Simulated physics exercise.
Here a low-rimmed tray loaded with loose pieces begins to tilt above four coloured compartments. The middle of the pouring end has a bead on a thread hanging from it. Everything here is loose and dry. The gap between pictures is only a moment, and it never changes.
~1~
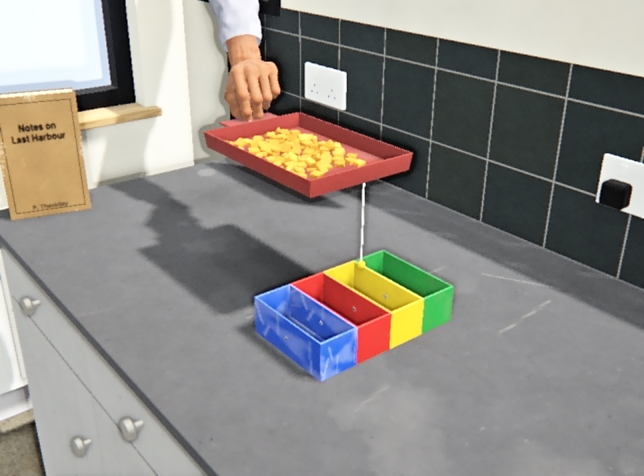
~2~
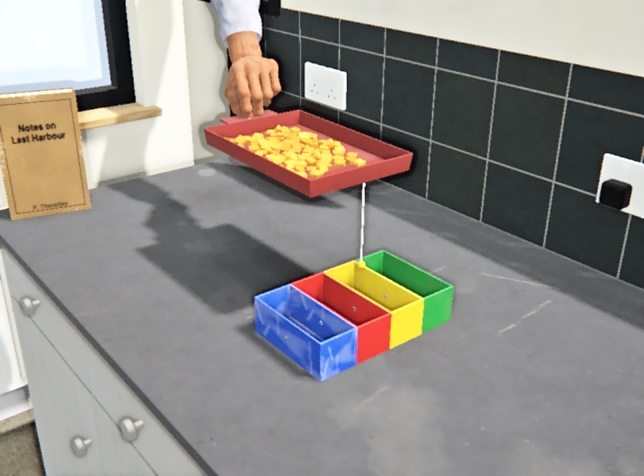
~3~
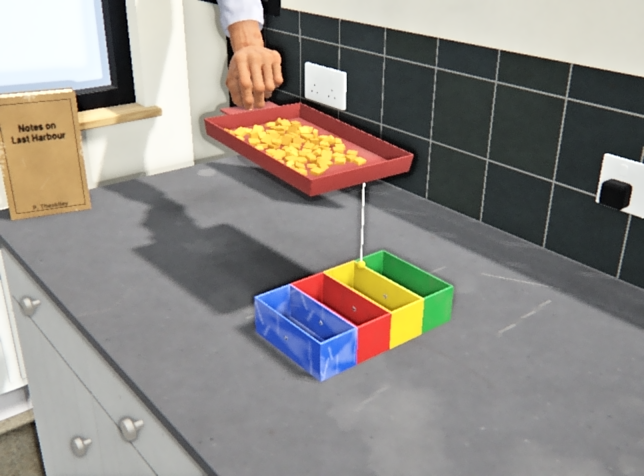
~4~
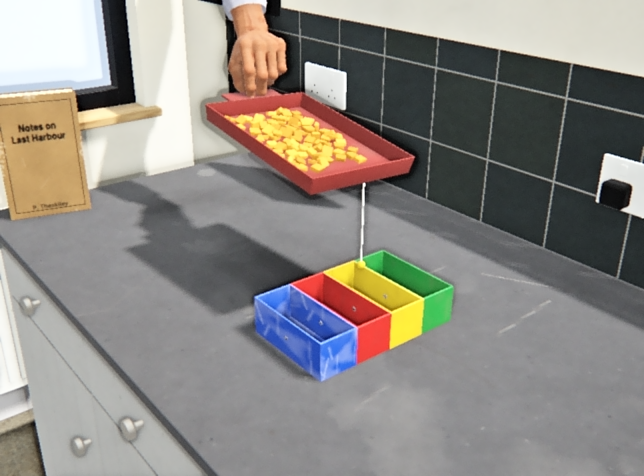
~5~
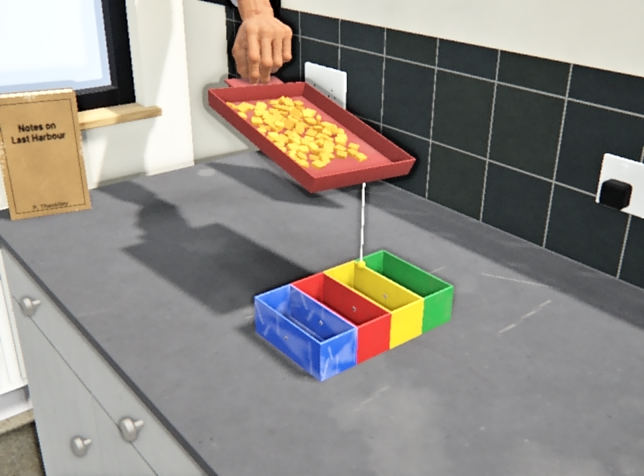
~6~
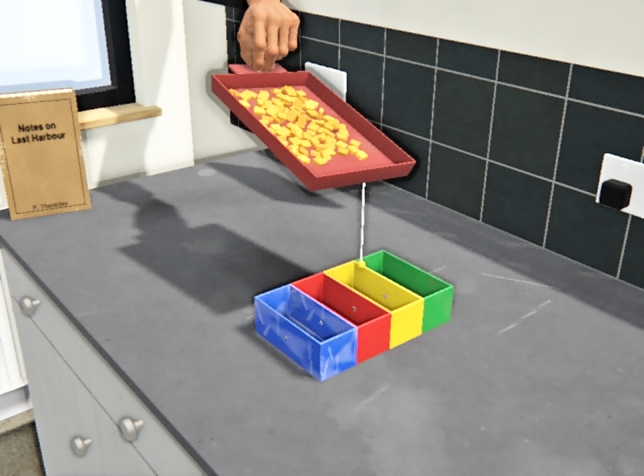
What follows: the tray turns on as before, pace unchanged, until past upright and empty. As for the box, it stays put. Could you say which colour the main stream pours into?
It pours into the green cell.
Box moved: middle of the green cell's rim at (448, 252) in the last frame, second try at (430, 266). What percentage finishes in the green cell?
0% for the first placement, 40% for the second.
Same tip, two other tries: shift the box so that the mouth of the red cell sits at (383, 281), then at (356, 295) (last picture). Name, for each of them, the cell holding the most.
So it's yellow for the first shift and the green cell for the second.
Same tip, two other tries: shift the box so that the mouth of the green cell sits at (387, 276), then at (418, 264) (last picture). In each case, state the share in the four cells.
Result: 40 % and 100 %.
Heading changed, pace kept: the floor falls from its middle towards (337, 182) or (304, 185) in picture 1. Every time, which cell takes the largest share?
The red cell, then the red one.
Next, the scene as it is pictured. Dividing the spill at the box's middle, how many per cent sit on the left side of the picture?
Near 0 per cent.
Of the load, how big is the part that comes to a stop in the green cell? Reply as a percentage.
About 50 per cent.
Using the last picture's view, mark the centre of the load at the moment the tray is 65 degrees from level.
Near the pixel (379, 155).
Soon, tray tipped steeply; nearly all on the tray; a stray few falling or outside the box.
A while on, tray tipped past a quarter turn; about two thirds on the tray; about a quarter in the green cell; about a quarter falling or outside the box.
Towards the end, tray tipped past a quarter turn; about half in the green cell; a small part in the yellow cell; a stray few in the red cell; about a third falling or outside the box.
Finally, tray tipped past a quarter turn; about half in the green cell; a small part in the yellow cell; a stray few in the red cell; none in the blue cell; about a third outside the box.
